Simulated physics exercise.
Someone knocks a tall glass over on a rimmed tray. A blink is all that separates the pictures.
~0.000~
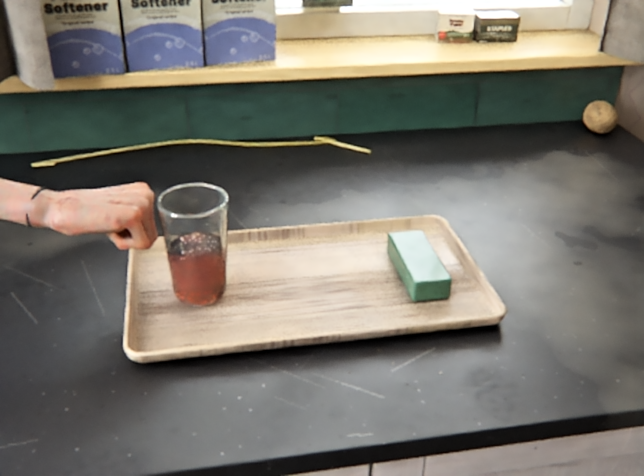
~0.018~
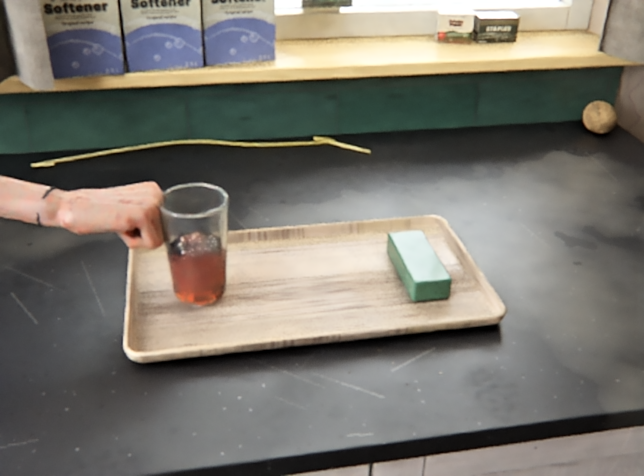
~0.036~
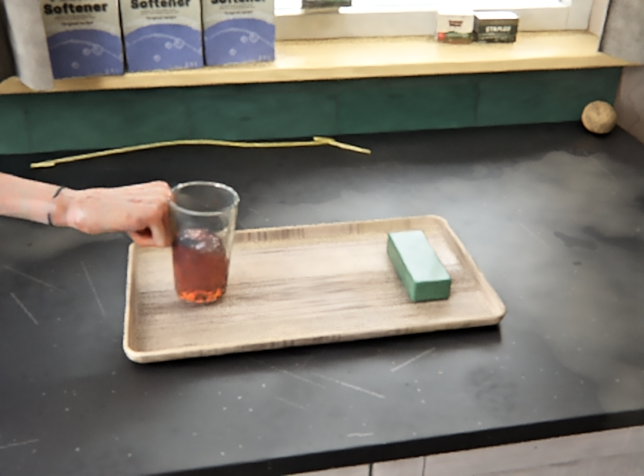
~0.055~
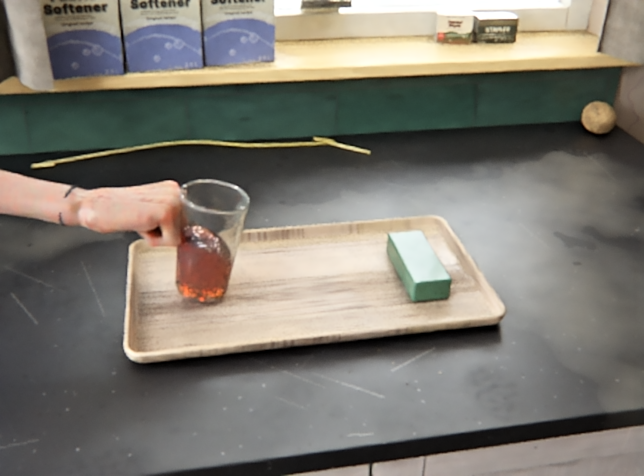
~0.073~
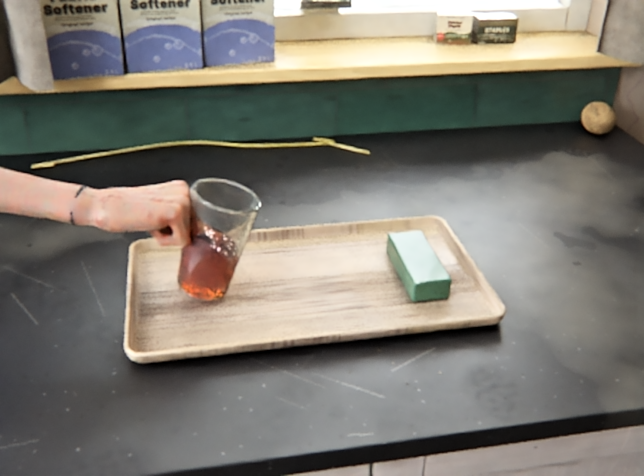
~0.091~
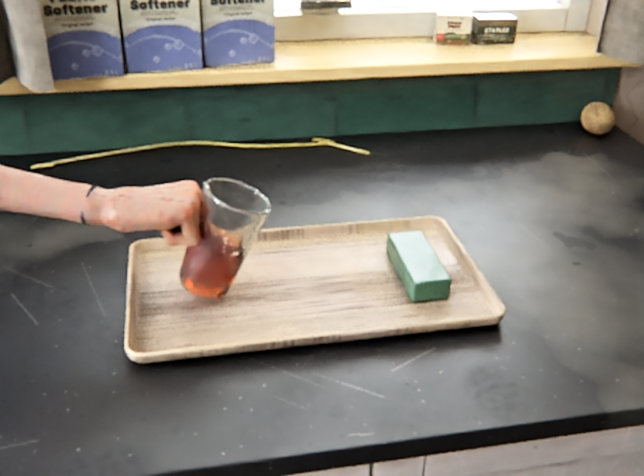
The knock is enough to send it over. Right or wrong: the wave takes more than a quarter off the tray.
Wrong.
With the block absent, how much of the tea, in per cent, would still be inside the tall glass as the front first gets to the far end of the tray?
55 per cent or thereabouts.
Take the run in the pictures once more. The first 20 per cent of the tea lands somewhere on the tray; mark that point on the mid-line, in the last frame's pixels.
(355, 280).
A moment on, the tall glass is falling and 100 per cent is in the glass, 0 on the tray and 0 above or beyond its rim.
Next, the tall glass lies on its side and 70 per cent is in the glass, 24 on the tray and 7 above or beyond its rim.
Then the tall glass lies on its side and 33 per cent is in the glass, 44 on the tray and 24 above or beyond its rim.
Later the tall glass lies on its side and 17 per cent is in the glass, 77 on the tray and 6 above or beyond its rim.
In the end 94 per cent is held by tray and glass, 6 is off the tray.
